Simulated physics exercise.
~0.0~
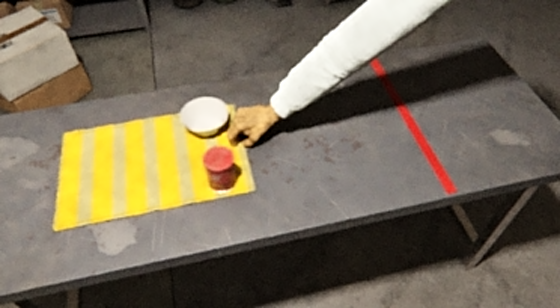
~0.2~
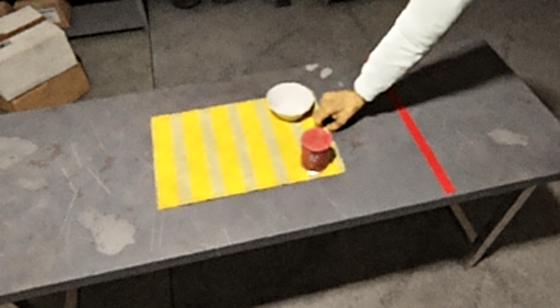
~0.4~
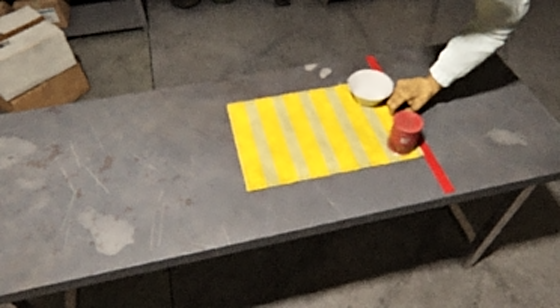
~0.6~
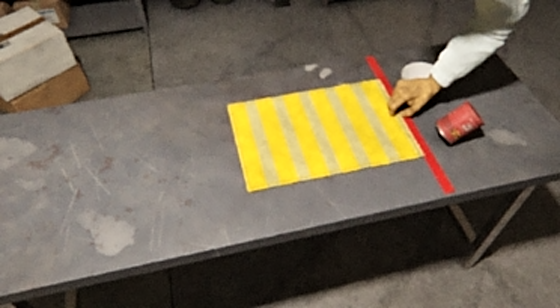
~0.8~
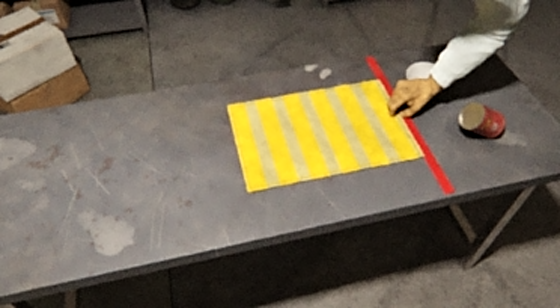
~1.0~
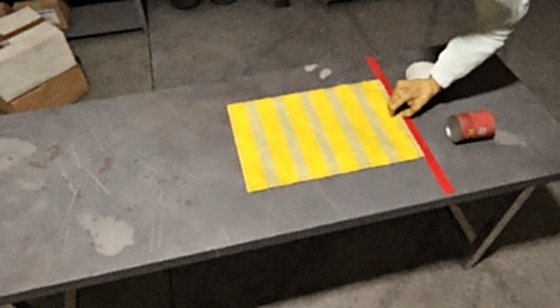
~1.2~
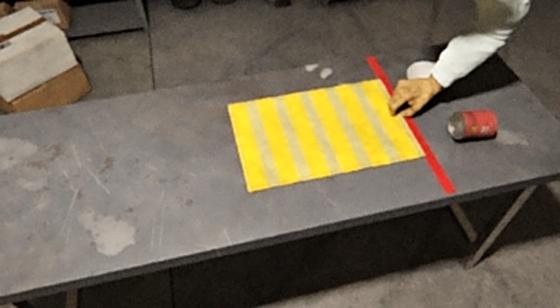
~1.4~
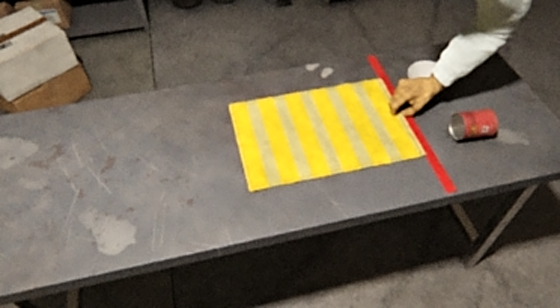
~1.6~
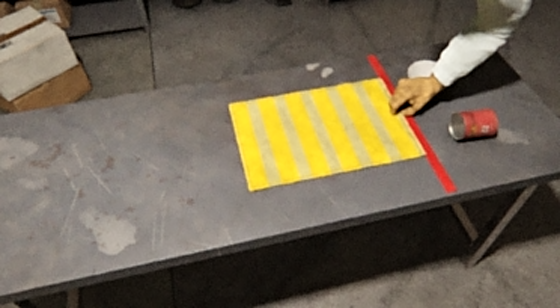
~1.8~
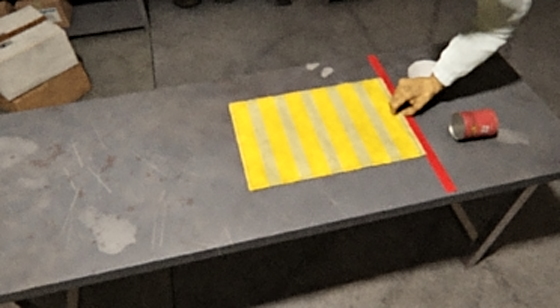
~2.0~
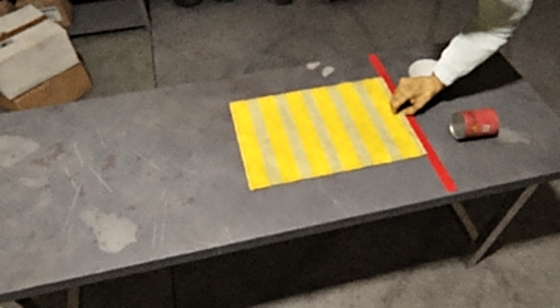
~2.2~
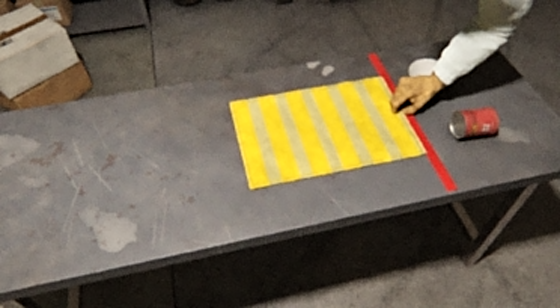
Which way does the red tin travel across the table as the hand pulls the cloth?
The red tin travels to the right, carried along on the cloth and then beyond the red tape.
